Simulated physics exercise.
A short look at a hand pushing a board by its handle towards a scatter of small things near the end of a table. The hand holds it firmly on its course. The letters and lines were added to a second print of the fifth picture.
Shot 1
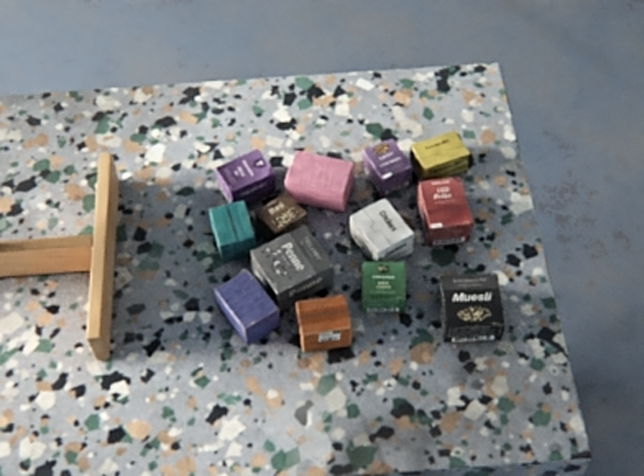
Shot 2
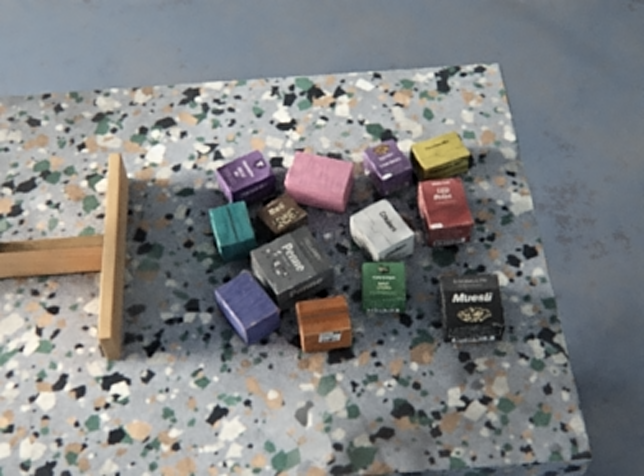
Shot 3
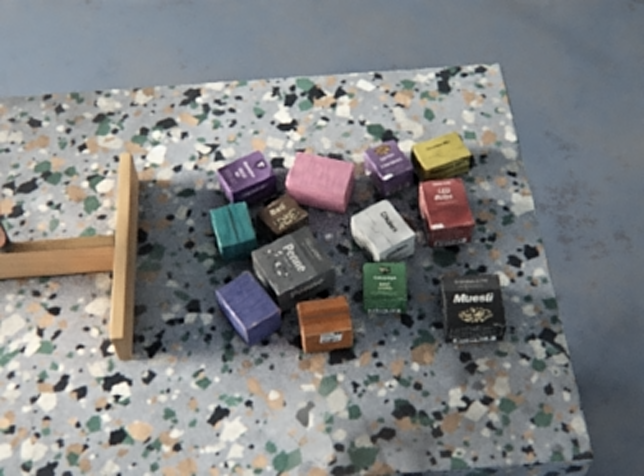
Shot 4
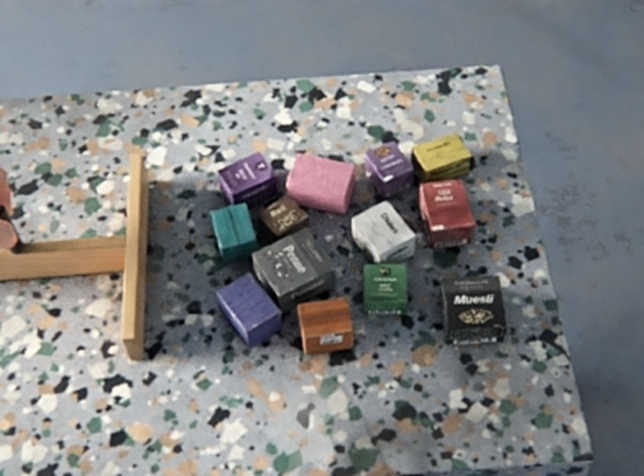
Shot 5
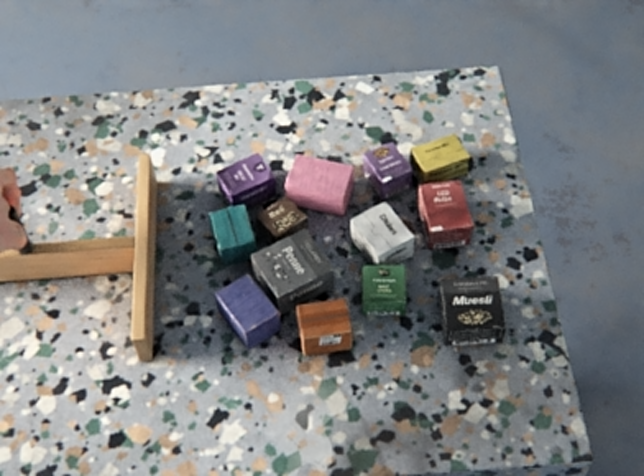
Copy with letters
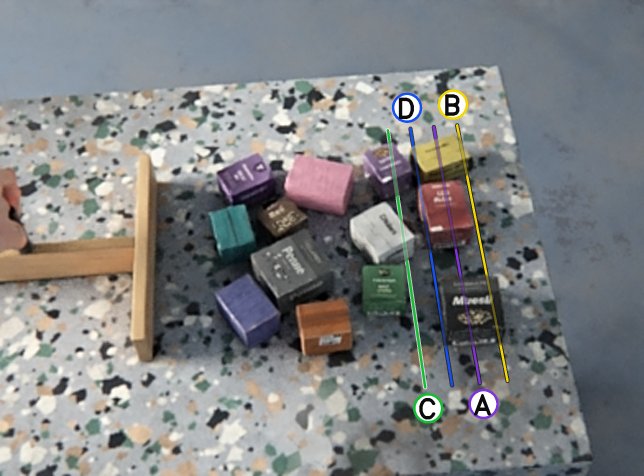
A wooden board with a handle slides slightly right towards a cluster of small colourful boxes.
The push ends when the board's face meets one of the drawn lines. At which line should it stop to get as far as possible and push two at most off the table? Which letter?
The farthest such stop is C.
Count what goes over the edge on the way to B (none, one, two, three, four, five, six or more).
By then, six or more.
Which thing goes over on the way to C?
The yellow packet goes over.
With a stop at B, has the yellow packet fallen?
Yes.
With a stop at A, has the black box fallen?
By then, yes.
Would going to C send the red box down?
By then, no.
On the marked copy, A at (455, 244); B at (480, 242); C at (405, 247); D at (429, 246).
Taking C. A third of the way, board (236, 234); purple box (268, 182); blue block (271, 316).
Two thirds of the way, board (330, 227); yellow packet (498, 154); black box (485, 313).
When it is over, board (401, 222); yellow packet over the edge; purple packet (519, 151); one fallen.
As for the rest, A drops four; B drops seven; D drops four.
